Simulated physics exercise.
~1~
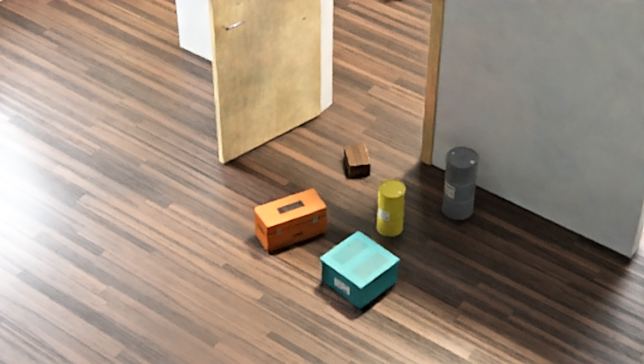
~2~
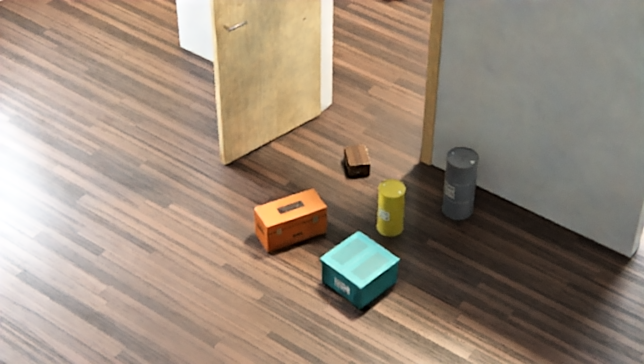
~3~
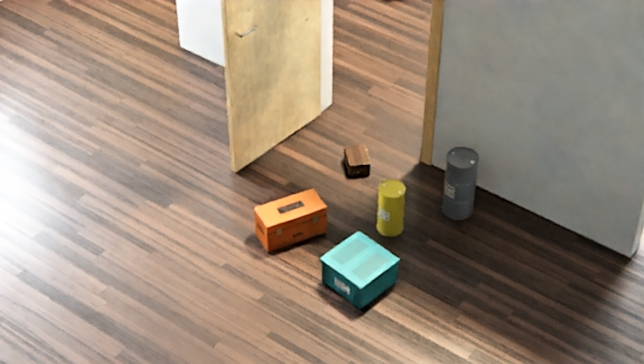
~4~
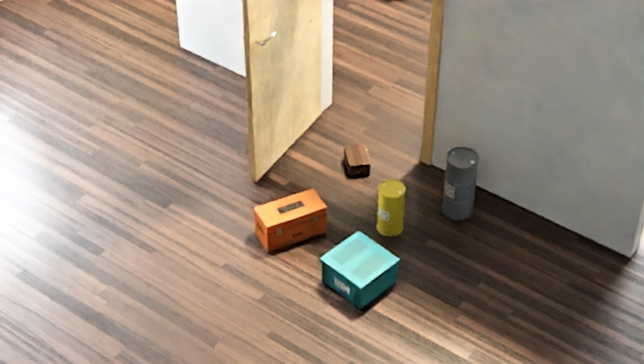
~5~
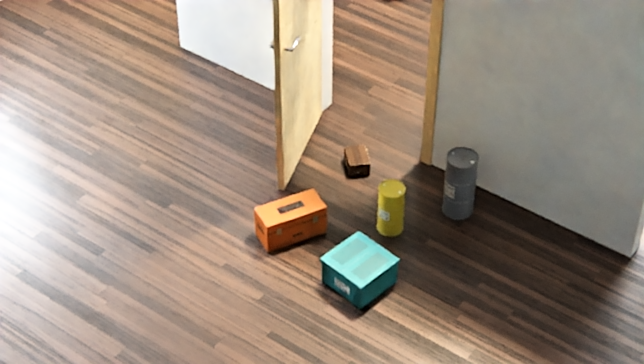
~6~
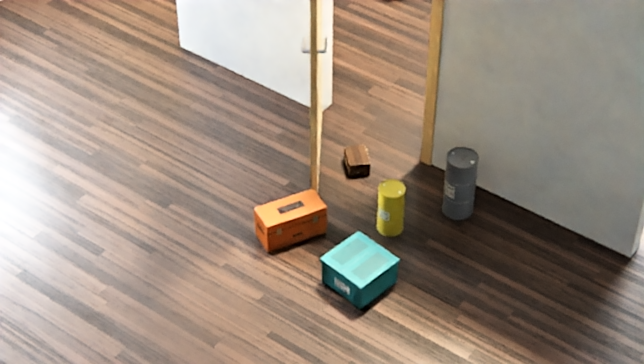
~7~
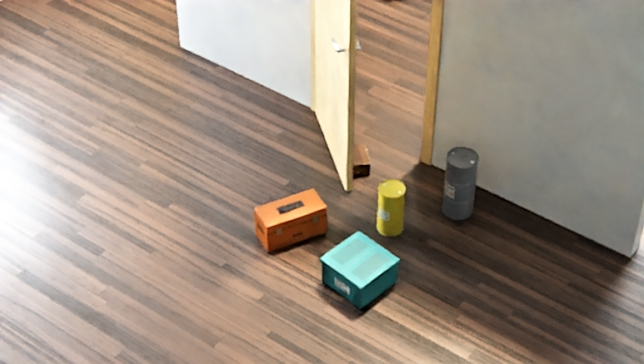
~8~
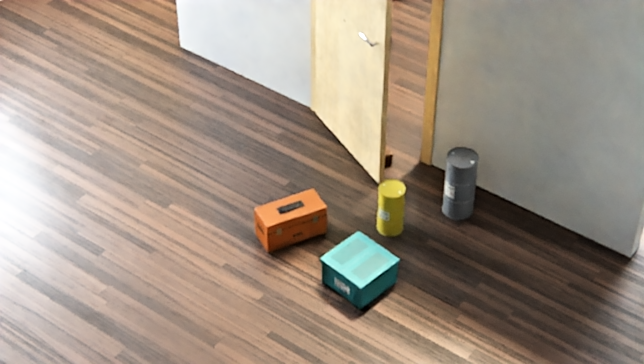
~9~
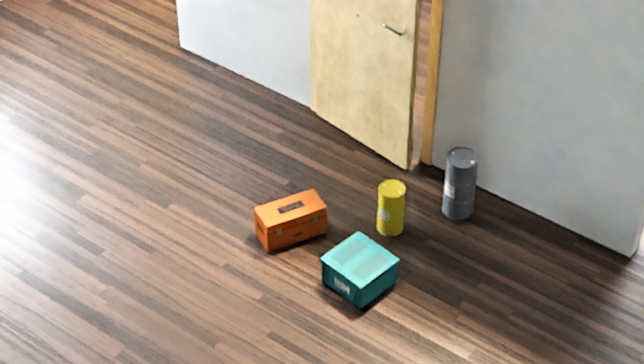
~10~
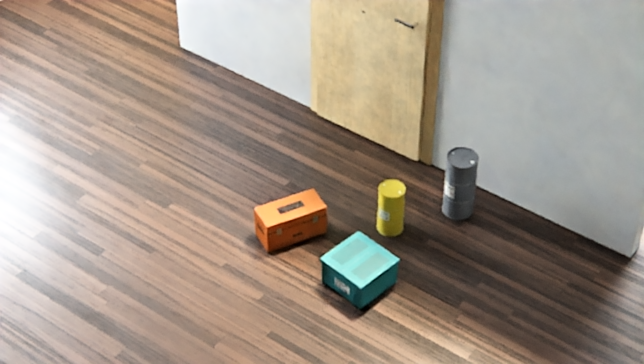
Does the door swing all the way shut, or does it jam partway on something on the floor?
The door swings all the way shut. The small brown box shifts as the door reaches it and is out of sight by the time the doorway is closed.
A pale wooden door swings from wide open toward its doorway, passing an orange toolbox, a turquoise tote and two canisters that stay put. It reaches the small brown box, which shifts a little right and disappears behind it, and the door ends fully closed.
